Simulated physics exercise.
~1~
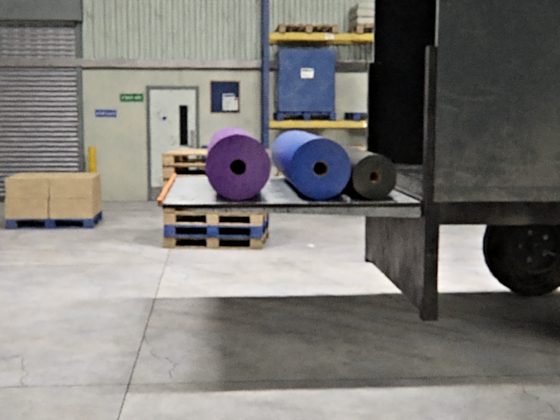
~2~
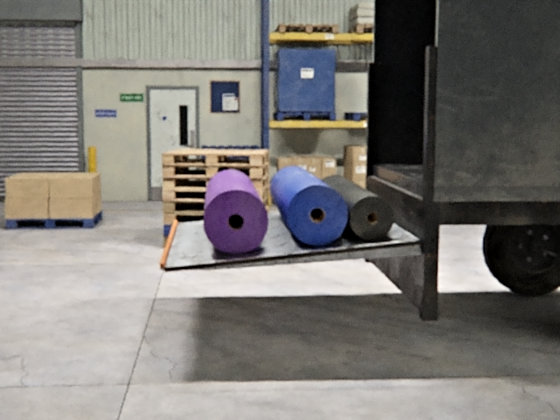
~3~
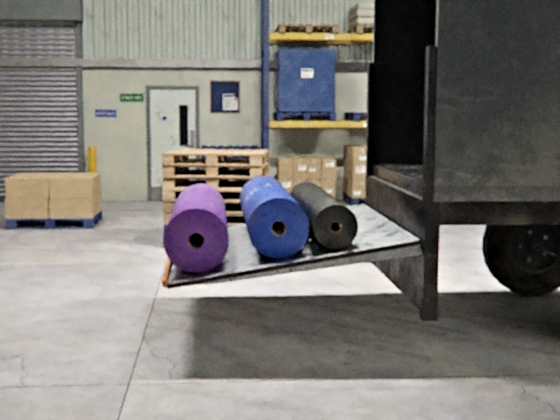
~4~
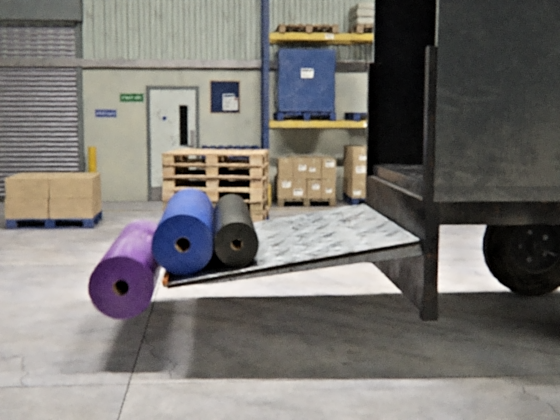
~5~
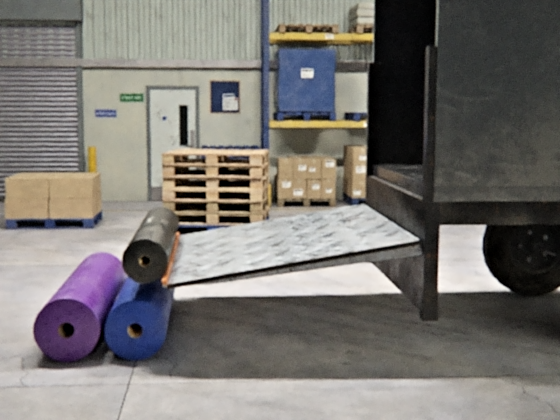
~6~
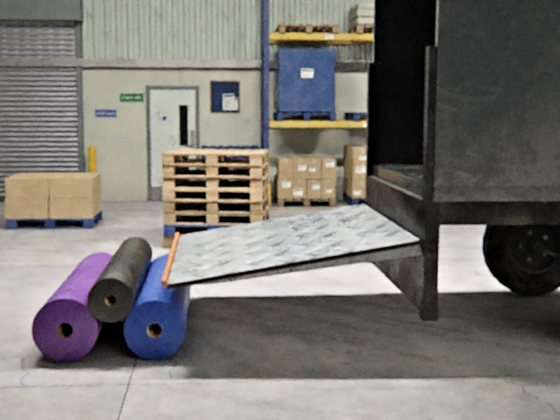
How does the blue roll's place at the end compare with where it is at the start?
At the start the blue roll lies on the lift plate between the purple and dark rolls, and at the end it is on the floor, lower and further left, by the plate's outer edge.
In a warehouse, seen from the side, a lift plate with an orange strip along its outer edge sticks out leftwards from a dark truck, with pallets and boxes behind. Purple, blue and dark grey rolls lie on it from left to right, ends facing the viewer. The plate lowers a little and tips down at its outer end, and the rolls roll left. The purple one goes over the edge first, then the blue, and both land on the floor. The dark roll follows and ends up resting on top between them, beside the still-tilted plate.
